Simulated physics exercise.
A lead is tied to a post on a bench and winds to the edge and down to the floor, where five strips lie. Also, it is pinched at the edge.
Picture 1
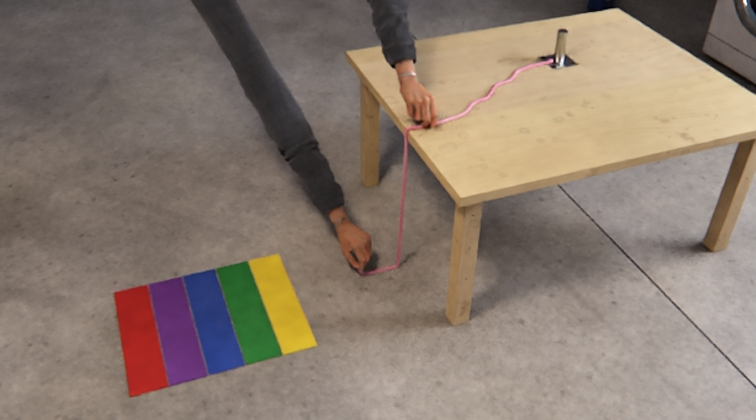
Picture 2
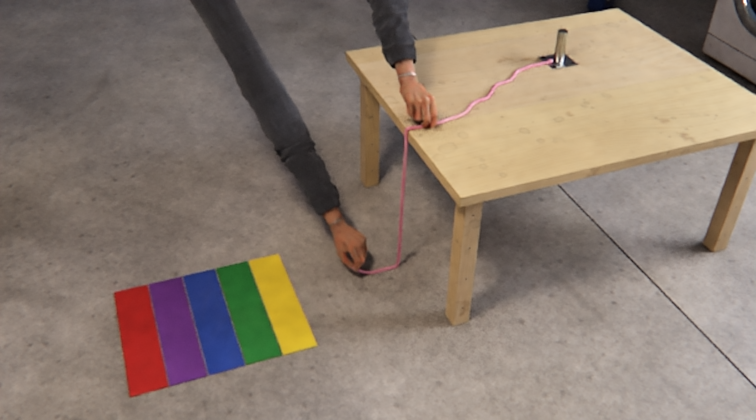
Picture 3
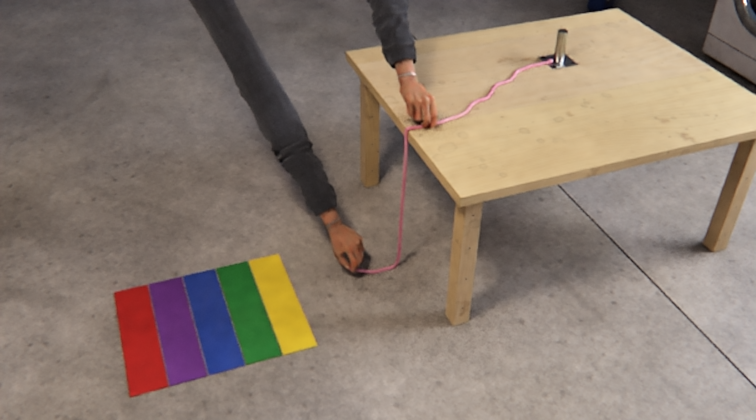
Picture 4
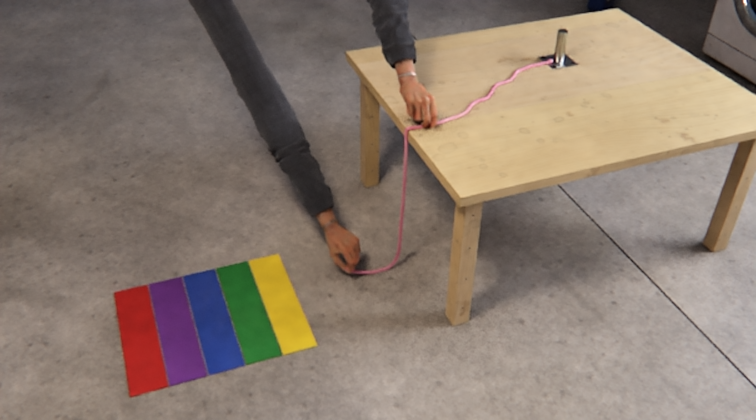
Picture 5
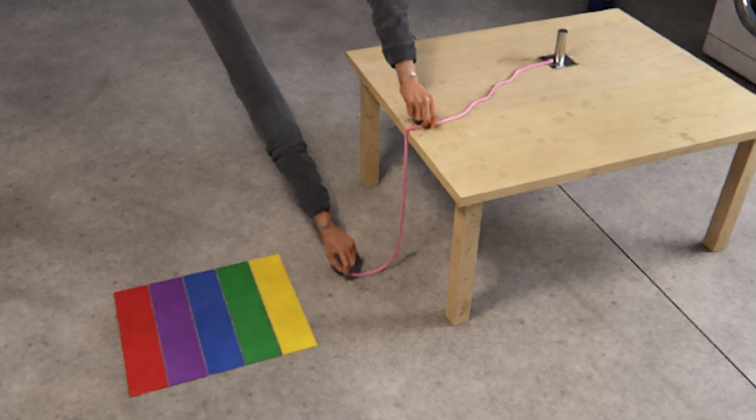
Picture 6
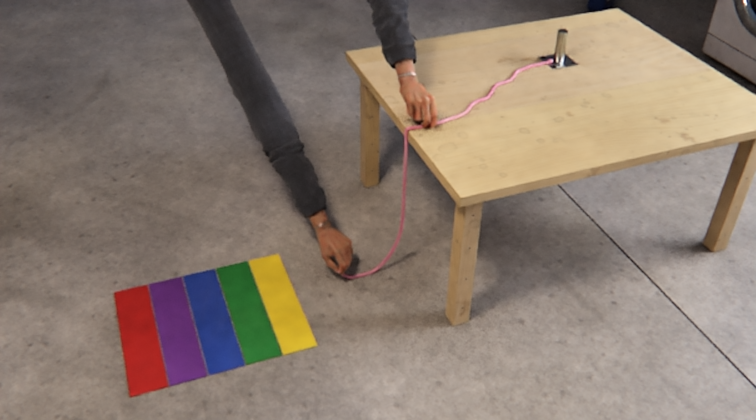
At first, a pink cord runs from a metal post across a wooden table, pinched at the edge by one hand, and hangs to the floor near five coloured strips. The other hand, holding its end low, slowly draws it a short way left toward the yellow strip, and the hanging part bows slightly.
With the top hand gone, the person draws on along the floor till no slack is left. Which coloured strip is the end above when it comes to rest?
The green one.
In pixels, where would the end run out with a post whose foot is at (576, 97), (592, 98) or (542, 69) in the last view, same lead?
Going by the last picture, roughly (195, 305), (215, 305) and (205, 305).
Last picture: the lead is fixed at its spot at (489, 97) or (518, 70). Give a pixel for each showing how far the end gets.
(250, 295), then (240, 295).
Soon after, end near (299, 281); short of the strips.
Then, end near (263, 290); over yellow.
At full stretch, end near (241, 296); over green. The end stops over the green strip.
